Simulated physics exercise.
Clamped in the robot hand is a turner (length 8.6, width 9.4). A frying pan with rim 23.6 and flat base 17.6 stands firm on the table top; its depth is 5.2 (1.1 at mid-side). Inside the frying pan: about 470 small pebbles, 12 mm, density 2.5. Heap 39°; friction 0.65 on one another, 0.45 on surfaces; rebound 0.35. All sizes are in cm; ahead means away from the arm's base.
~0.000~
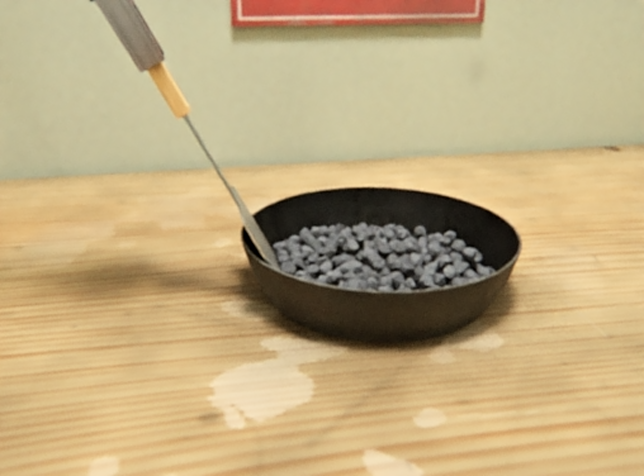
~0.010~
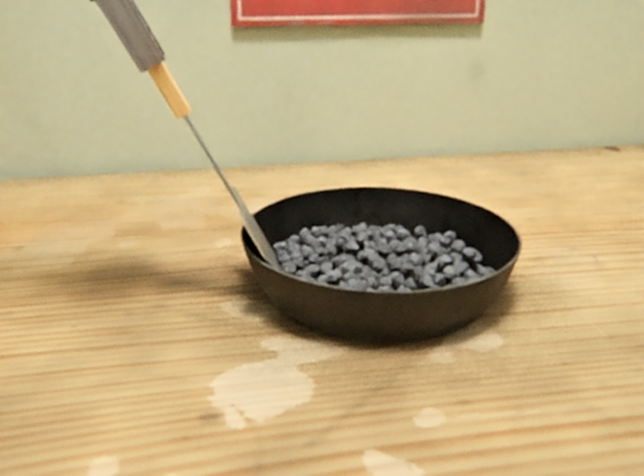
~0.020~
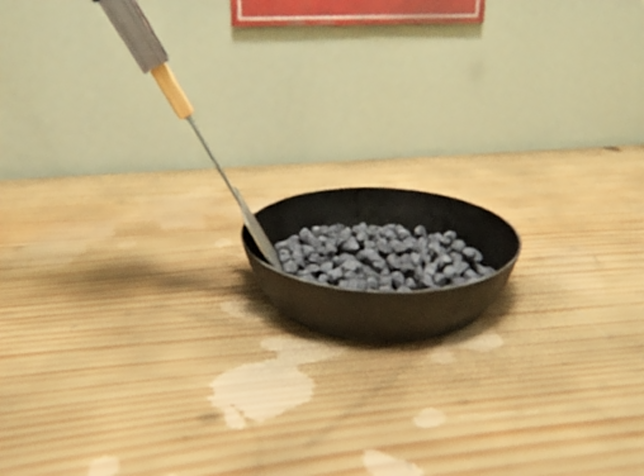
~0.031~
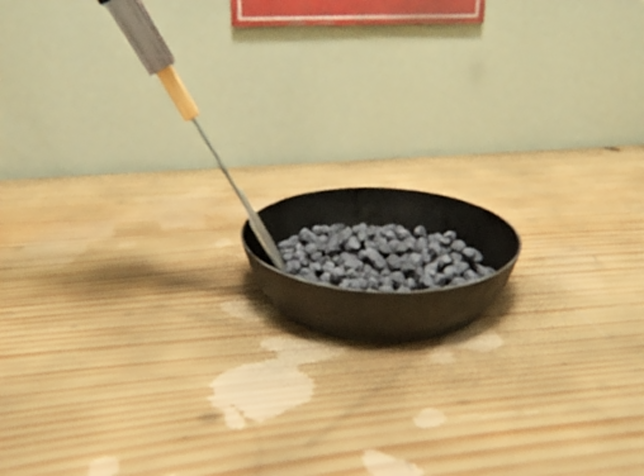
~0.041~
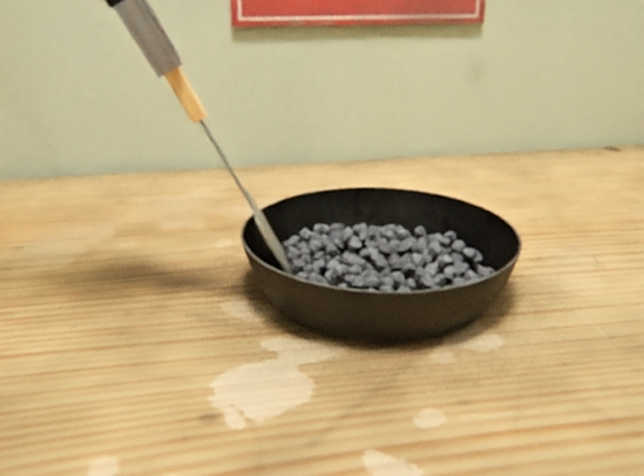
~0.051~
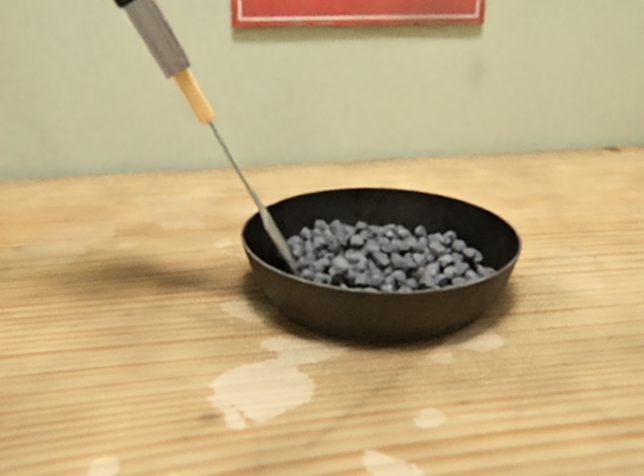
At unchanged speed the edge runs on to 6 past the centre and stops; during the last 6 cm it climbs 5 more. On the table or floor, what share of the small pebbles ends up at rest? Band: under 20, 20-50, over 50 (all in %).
Under 20 %.
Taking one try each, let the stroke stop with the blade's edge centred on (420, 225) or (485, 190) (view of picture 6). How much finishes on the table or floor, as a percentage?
First try about 0 percent, second about 40 percent.
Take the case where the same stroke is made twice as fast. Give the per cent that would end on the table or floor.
About 25 per cent.
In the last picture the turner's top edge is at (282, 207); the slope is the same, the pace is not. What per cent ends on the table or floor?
I'd say around 30 per cent.
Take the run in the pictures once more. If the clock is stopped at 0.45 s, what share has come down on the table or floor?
My estimate is roughly 10 %.
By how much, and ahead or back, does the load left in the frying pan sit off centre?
Offset: About 4.5 cm, ahead.
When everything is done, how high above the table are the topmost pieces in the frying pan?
Height at rest: Roughly 7.5 cm.
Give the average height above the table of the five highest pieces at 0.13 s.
Somewhere near 5 cm, I'd say.
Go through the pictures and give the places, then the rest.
In the first picture, turner top edge at (238, 204), sloping 63°; upper third of the load around (374, 260), from x 280 to 490, top at y 230; 473 in the frying pan.
In the second picture, turner top edge at (239, 204), sloping 63°; upper third of the load around (374, 260), from x 280 to 490, top at y 230.
In the third picture, turner top edge at (241, 204), sloping 63°; upper third of the load around (374, 259), from x 280 to 490, top at y 230.
In the fourth picture, turner top edge at (246, 206), sloping 63°; upper third of the load around (375, 259), from x 280 to 490, top at y 230.
In the fifth picture, turner top edge at (253, 207), sloping 63°; upper third of the load around (371, 259), from x 280 to 490, top at y 230.
In the sixth picture, turner top edge at (260, 208), sloping 63°; upper third of the load around (372, 258), from x 285 to 490, top at y 225; 473 in the frying pan.
After 0.13 s, sloping 63°, highest piece 5 above the table; 473 in the frying pan.
After 0.21 s, sloping 63°, highest piece 7 above the table; 473 in the frying pan.
After 0.45 s, sloping 63°, highest piece 7 above the table; 422 in the frying pan, 45 on the table or floor, 6 on the blade or in flight.
After 1.50 s, sloping 63°, highest piece 7 above the table; 421 in the frying pan, 52 on the table or floor.
At rest, 421 in the frying pan, 52 on the table or floor. That is 11 % on the table or floor.
